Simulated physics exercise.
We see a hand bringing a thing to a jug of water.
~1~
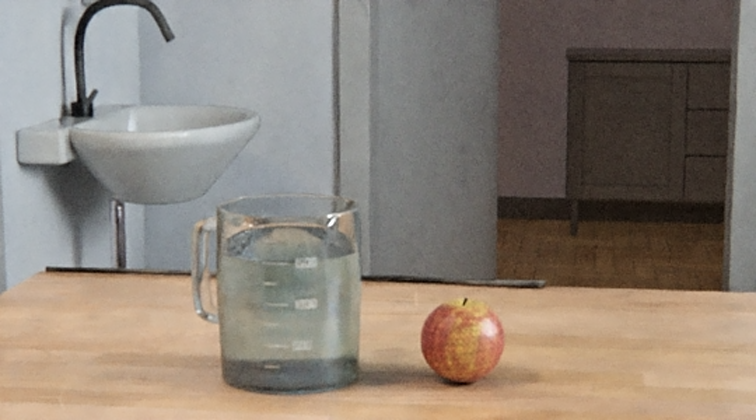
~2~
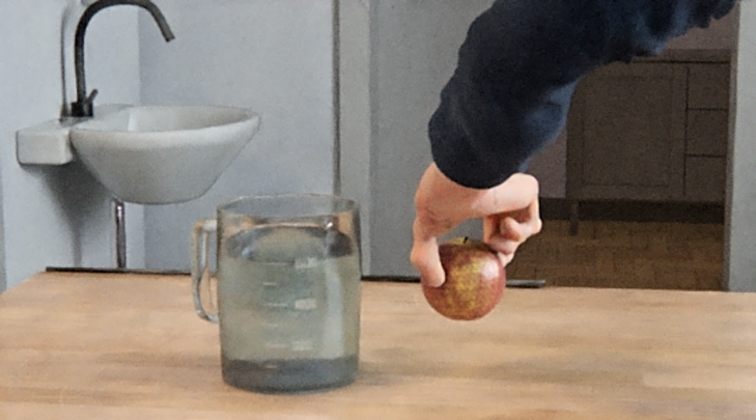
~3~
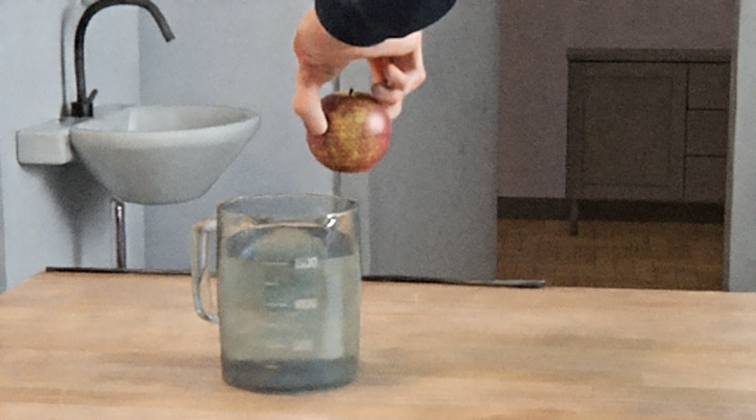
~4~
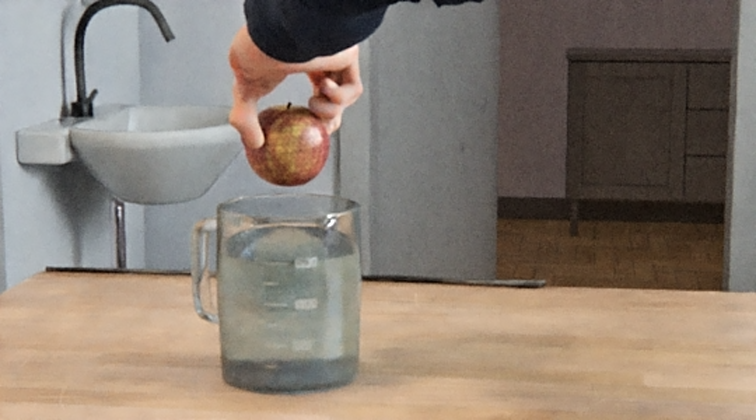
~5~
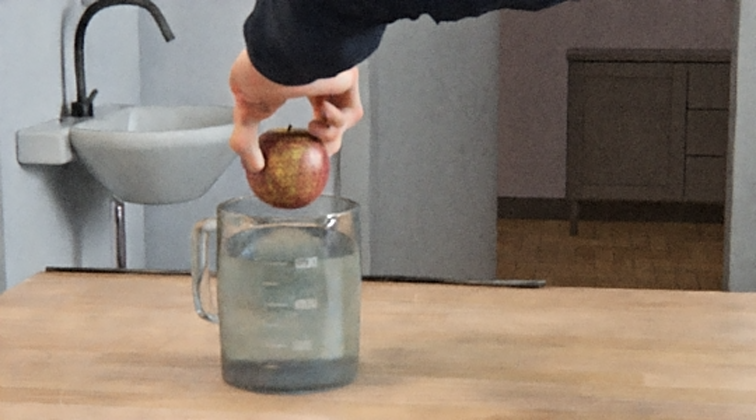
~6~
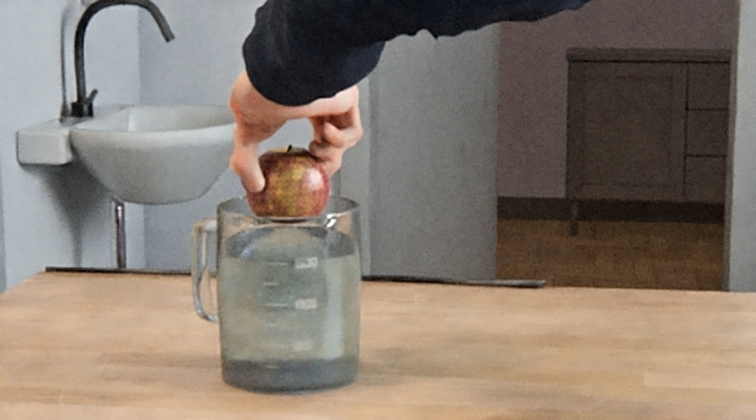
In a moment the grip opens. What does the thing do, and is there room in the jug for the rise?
In the water it stays at the surface. The jug has room for it.
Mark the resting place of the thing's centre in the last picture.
Around (289, 250).
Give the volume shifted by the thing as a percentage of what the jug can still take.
Some 40 per cent.
A moment on, the apple enters the water; the jug is about three quarters full.
Further on, the apple comes up again; the jug is nearly full.
When it is over, the apple is afloat; the jug is nearly full; none went over.
